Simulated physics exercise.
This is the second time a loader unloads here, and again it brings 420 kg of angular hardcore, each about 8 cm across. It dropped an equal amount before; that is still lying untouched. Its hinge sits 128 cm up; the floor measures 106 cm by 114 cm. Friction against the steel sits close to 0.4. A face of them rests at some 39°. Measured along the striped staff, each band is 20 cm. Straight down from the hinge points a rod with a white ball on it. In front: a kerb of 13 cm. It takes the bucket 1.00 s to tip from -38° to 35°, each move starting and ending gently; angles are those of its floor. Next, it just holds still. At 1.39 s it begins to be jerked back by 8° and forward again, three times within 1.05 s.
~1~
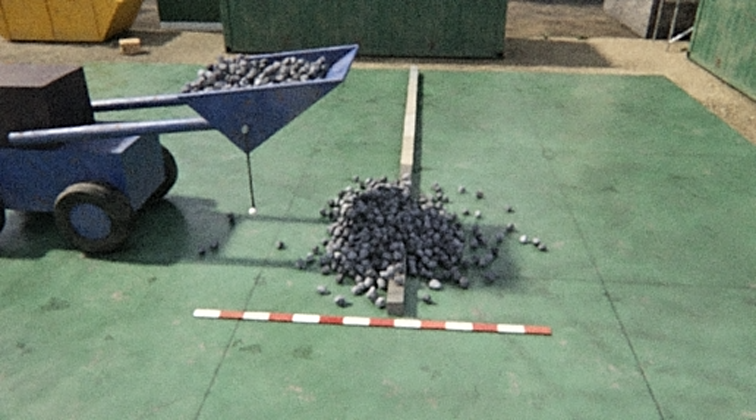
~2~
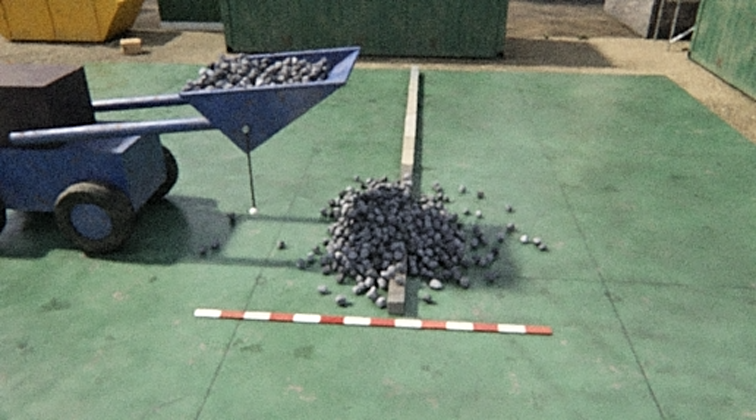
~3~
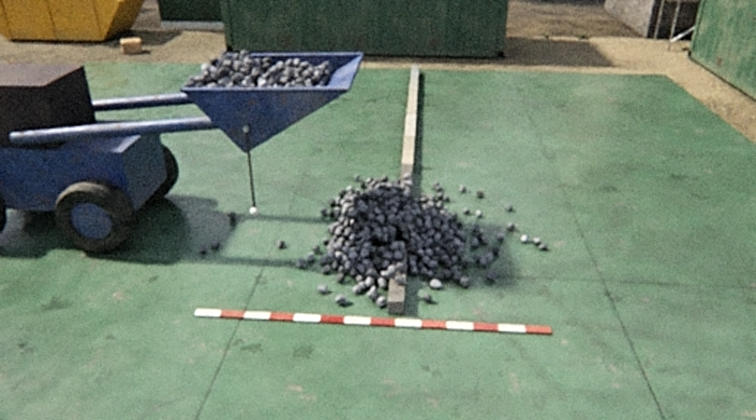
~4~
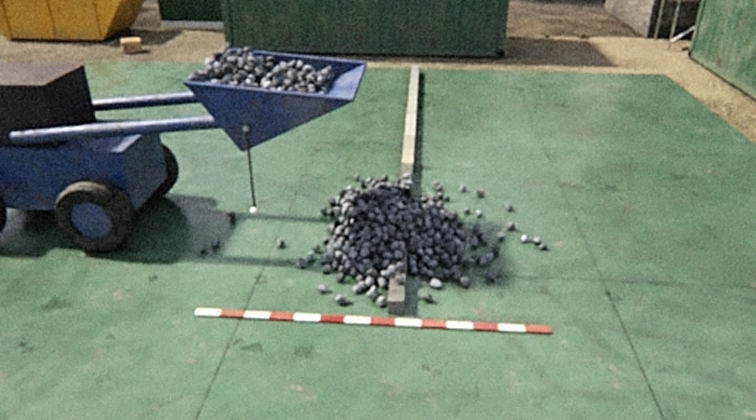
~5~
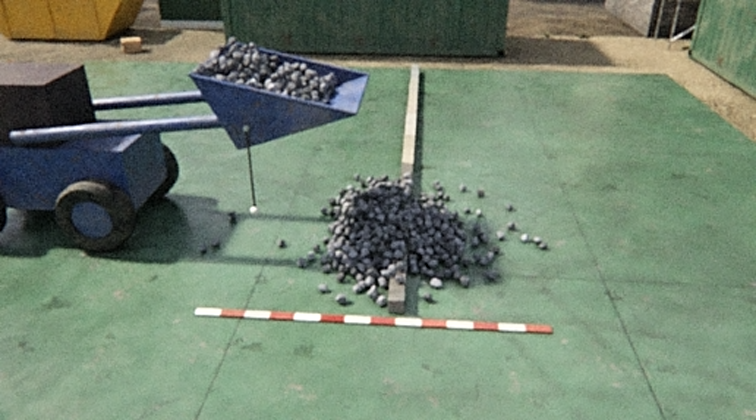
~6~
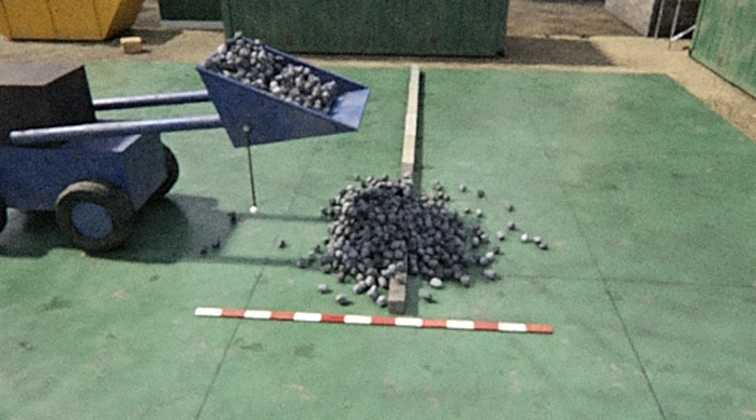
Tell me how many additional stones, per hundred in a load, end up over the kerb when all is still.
Some 36 in every hundred.
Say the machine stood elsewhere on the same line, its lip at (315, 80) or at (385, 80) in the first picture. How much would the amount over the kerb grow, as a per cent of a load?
I'd expect near 10 per cent first and near 85 per cent next.
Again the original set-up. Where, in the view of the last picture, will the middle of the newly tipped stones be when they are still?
I'd say close to (385, 216).
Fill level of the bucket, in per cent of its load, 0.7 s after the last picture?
I'd say about 95 per cent.
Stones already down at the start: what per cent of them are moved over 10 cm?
Roughly 10 % of them.
Then, 0.3 s after the last picture the floor is at 24°; in per cent of one load, 100 in the bucket, 75 on this side of the kerb, 26 over the kerb; the foremost stones are at (513, 228).
Then, 0.7 s after the last picture the floor is at 35°; in per cent of one load, 95 in the bucket, 80 on this side of the kerb, 26 over the kerb; the foremost stones are at (513, 228).
Then, 2.5 s after the last picture the floor is at 35°; in per cent of one load, 0 in the bucket, 139 on this side of the kerb, 62 over the kerb; the foremost stones are at (518, 227).
Then, 5.2 s after the last picture the floor is at 35°; in per cent of one load, 0 in the bucket, 139 on this side of the kerb, 62 over the kerb; the foremost stones are at (518, 227). Net gain over the kerb, 36.
